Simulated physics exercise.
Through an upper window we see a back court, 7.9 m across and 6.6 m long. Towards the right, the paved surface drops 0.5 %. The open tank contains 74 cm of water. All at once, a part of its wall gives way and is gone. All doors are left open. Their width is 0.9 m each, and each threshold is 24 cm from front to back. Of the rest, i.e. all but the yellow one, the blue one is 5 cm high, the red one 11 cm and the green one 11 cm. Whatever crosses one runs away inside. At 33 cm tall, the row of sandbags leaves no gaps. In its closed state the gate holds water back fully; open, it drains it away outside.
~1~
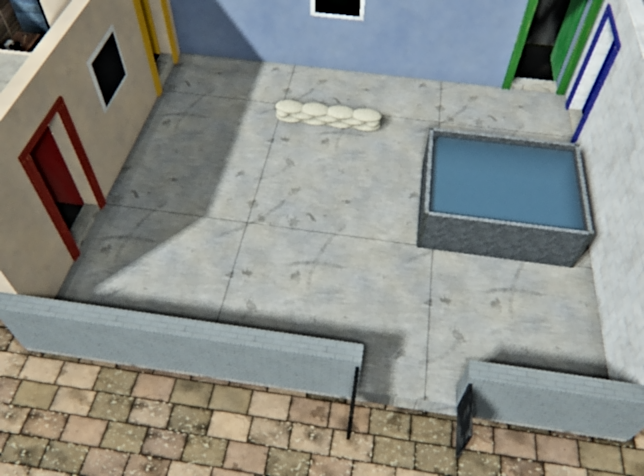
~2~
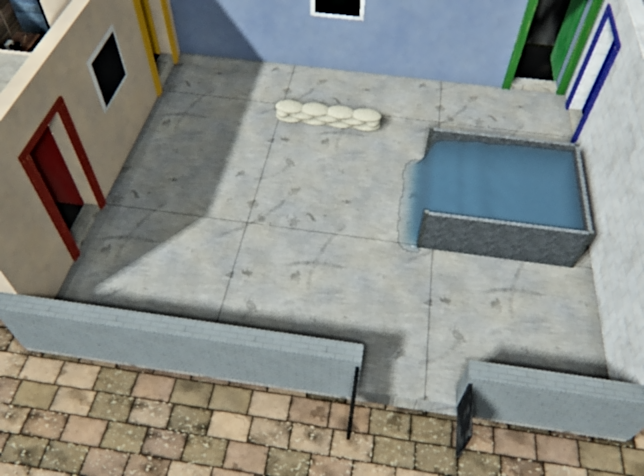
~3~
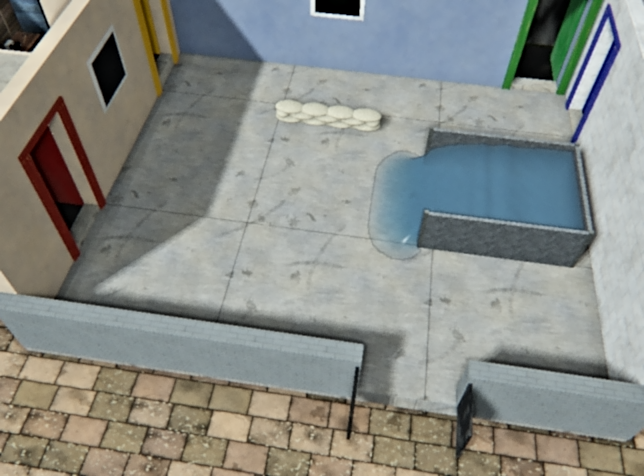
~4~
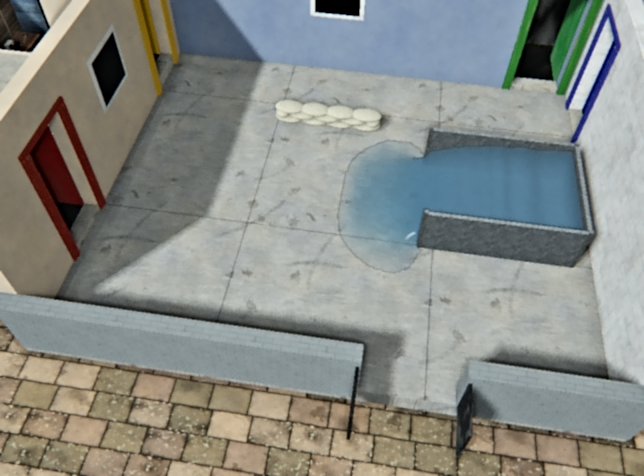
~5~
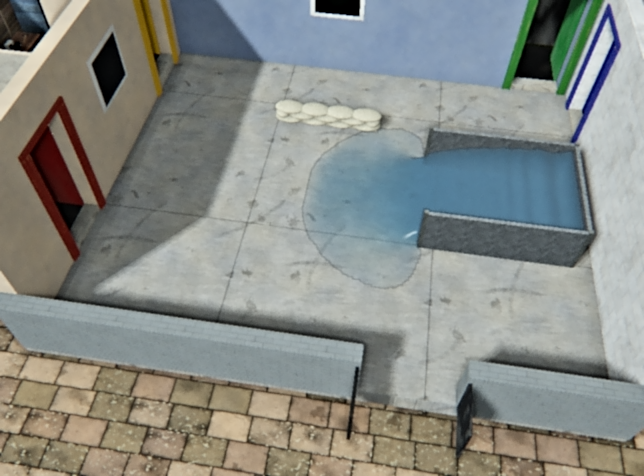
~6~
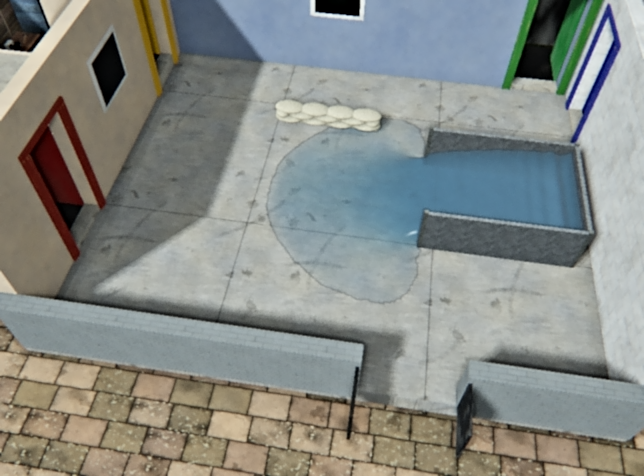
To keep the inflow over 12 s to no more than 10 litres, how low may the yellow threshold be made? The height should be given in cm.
No lower than about 14.5 cm.
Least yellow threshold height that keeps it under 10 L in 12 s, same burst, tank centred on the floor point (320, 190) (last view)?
It should be around 21 cm high.
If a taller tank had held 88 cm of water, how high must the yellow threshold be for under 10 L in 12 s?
It would take a step of about 18 cm.
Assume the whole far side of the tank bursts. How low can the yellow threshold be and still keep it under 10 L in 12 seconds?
Then 17 cm.
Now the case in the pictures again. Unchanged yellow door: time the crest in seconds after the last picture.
Approximately 2.0 s.
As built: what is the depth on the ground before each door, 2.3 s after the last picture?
In cm: Blue 0, yellow 17, red 22, green 0.
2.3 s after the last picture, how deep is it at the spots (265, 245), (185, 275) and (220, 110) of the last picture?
In that order: 5, 4 and 5 cm.
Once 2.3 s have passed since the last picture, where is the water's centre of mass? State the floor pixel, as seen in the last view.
Centre of mass: About (282, 193) px.
Then, 0.7 s after the last picture water covers 35 % of the floor, deepest (30 cm) near (411, 217); it has not reached the yellow door.
Then, 2.3 s after the last picture water covers 55 % of the floor, deepest (38 cm) near (42, 325); 17 cm at the yellow door, 0 litres in over its 25 cm threshold.
Then, 11.3 s after the last picture water covers 95 % of the floor, deepest (16 cm) near (574, 206); 5 cm at the yellow door, 0 litres in over its 25 cm threshold.
At the yellow door as built, the water peaked near 17 cm, 2.1 s after the last picture.
Run again over the same 12 s with other heights there, 20 litres in over 12.5 cm, 4 litres over 17 cm. The limit of 10 litres is kept from about 14.5 cm up.
